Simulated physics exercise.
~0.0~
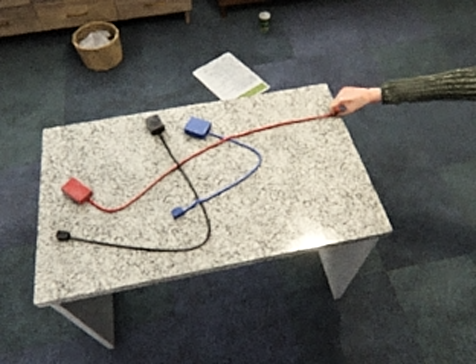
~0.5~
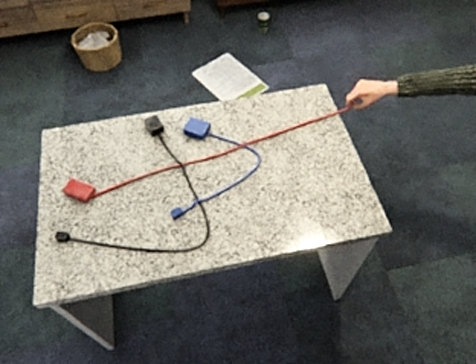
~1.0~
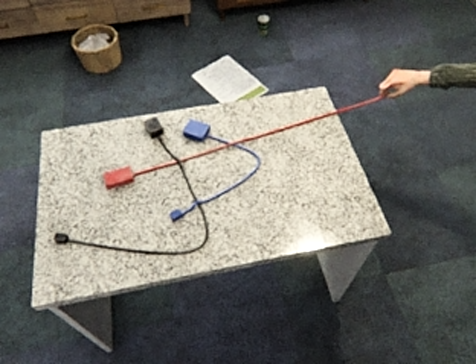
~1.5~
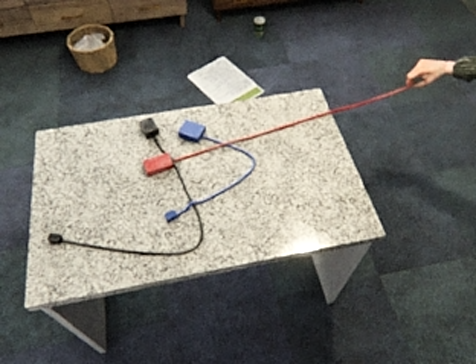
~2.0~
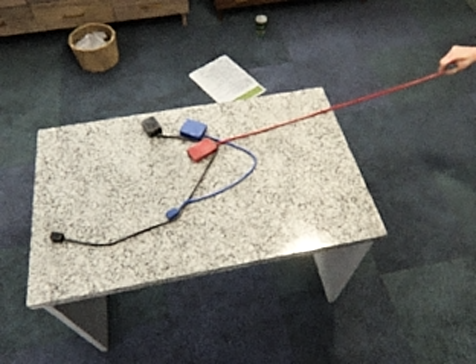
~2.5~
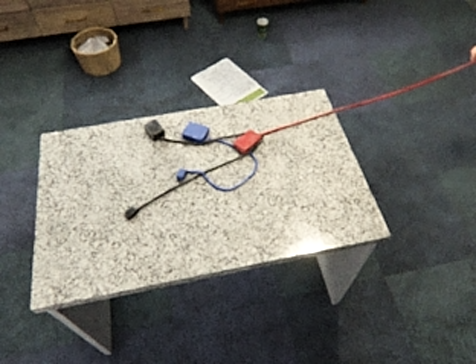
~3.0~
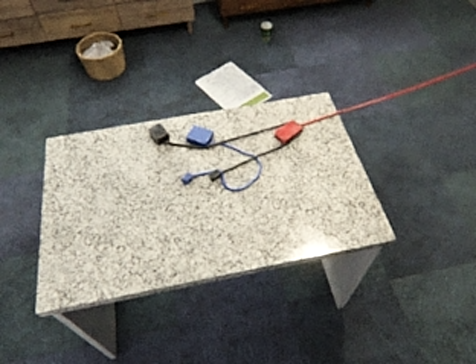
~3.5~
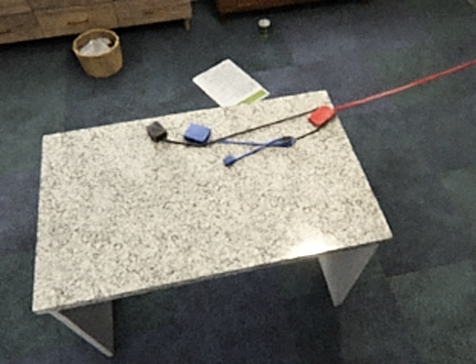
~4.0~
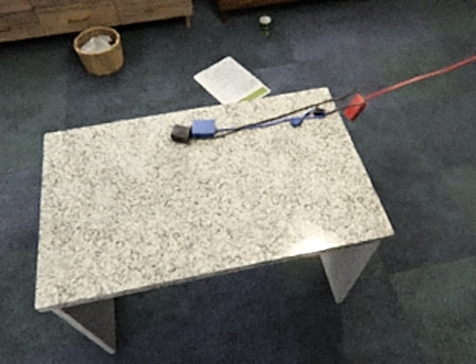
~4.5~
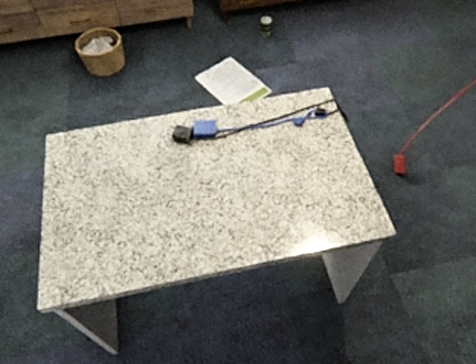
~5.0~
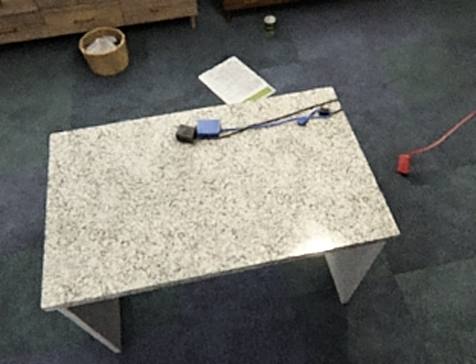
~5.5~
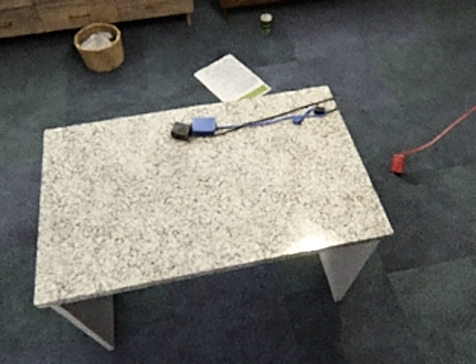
A red charger is pulled rightwards off the table by hand, dragging black and blue leads along.
